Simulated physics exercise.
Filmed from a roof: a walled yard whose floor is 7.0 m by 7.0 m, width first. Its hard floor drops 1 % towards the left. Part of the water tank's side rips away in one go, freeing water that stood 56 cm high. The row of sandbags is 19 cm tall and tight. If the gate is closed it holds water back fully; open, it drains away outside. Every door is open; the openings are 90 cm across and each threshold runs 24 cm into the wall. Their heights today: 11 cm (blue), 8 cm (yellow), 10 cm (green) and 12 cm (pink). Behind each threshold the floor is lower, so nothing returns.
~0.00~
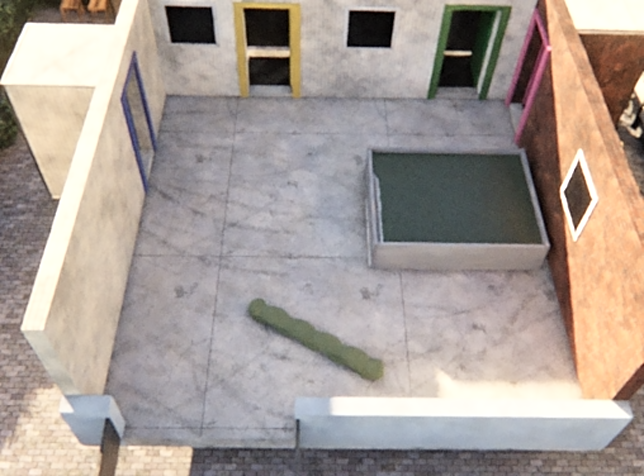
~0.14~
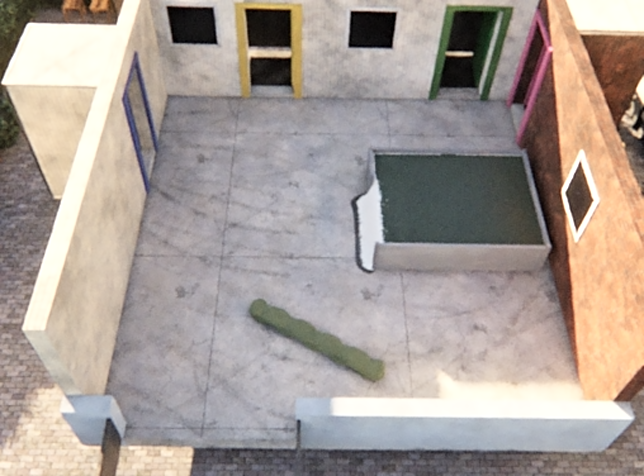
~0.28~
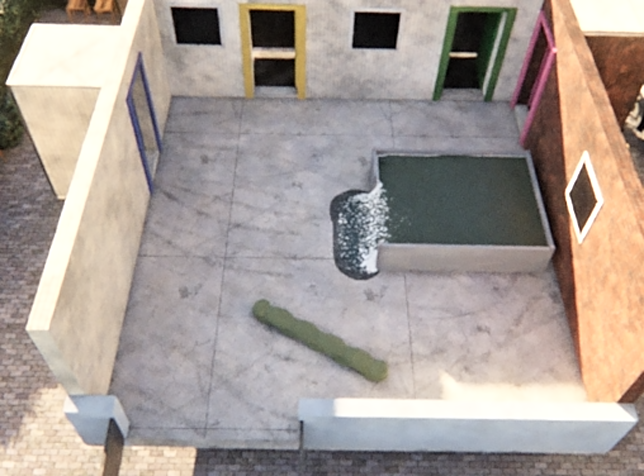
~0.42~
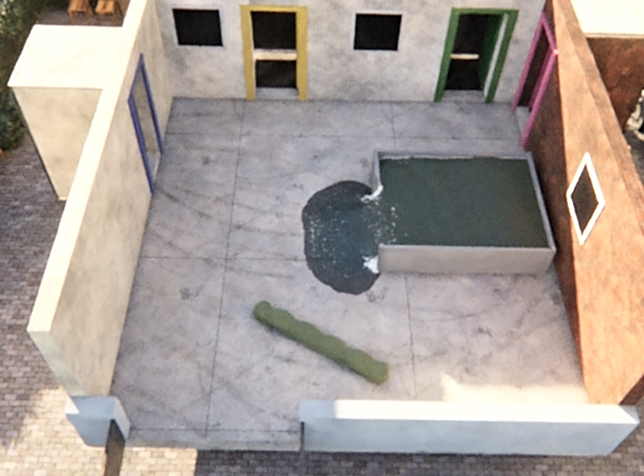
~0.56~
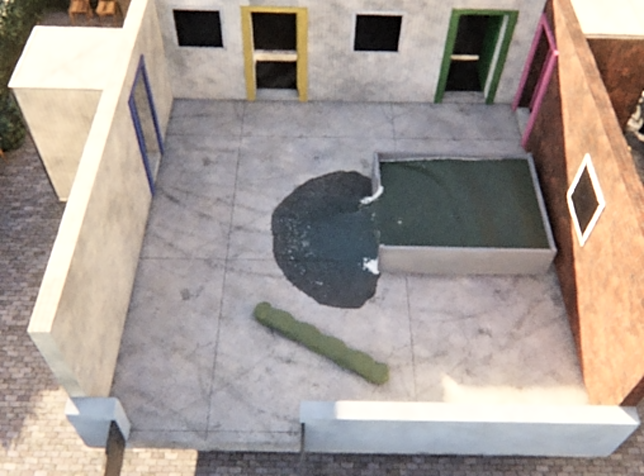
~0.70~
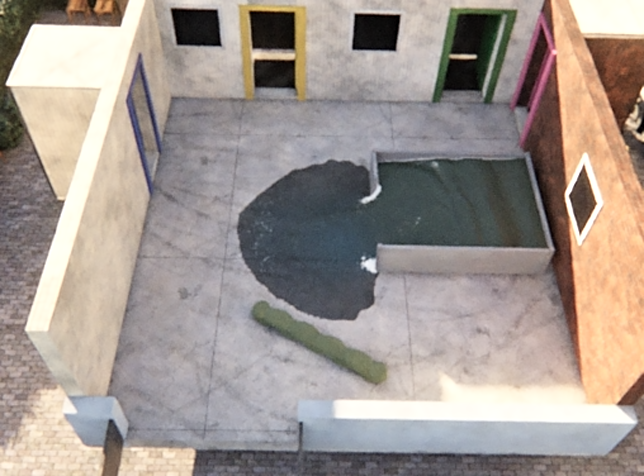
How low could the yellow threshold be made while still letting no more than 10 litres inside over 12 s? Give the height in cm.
Some 7 cm above the ground.
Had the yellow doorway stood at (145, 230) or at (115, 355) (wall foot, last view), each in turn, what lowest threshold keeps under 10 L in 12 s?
About 24 and 13.0 cm.
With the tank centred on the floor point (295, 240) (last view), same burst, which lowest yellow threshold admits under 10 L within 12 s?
About 10.0 cm.
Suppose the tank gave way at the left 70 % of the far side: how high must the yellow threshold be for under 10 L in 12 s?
Some 10.5 cm.
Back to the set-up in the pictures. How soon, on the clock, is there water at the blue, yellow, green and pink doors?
Arrival: Blue 1.6 s, yellow 3.8 s, green 6.5 s, pink 7.5 s.
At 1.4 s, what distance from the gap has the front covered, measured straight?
About 4.2 m.
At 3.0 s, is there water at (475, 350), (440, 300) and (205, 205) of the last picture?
In that order: Still dry, dry, under water.
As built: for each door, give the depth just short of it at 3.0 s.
In cm: Blue 21, yellow 0, green 0, pink 0.
After 1.4 s water covers 25 % of the floor, deepest (29 cm) near (361, 236); it has not reached the yellow door.
After 3.0 s water covers 45 % of the floor, deepest (32 cm) near (137, 258); it has not reached the yellow door.
After 12.0 s water covers 95 % of the floor, deepest (10 cm) near (448, 131); 6 cm at the yellow door, 4 litres in over its 8 cm threshold.
At the yellow door as built, the water arrived by 3.9 s and peaked near 9 cm at 6.8 s.
With a threshold of 5.5 cm, 24 litres would have come in within the 12 s; with 7.5 cm, 6 litres. So under 10 litres takes about 7 cm.
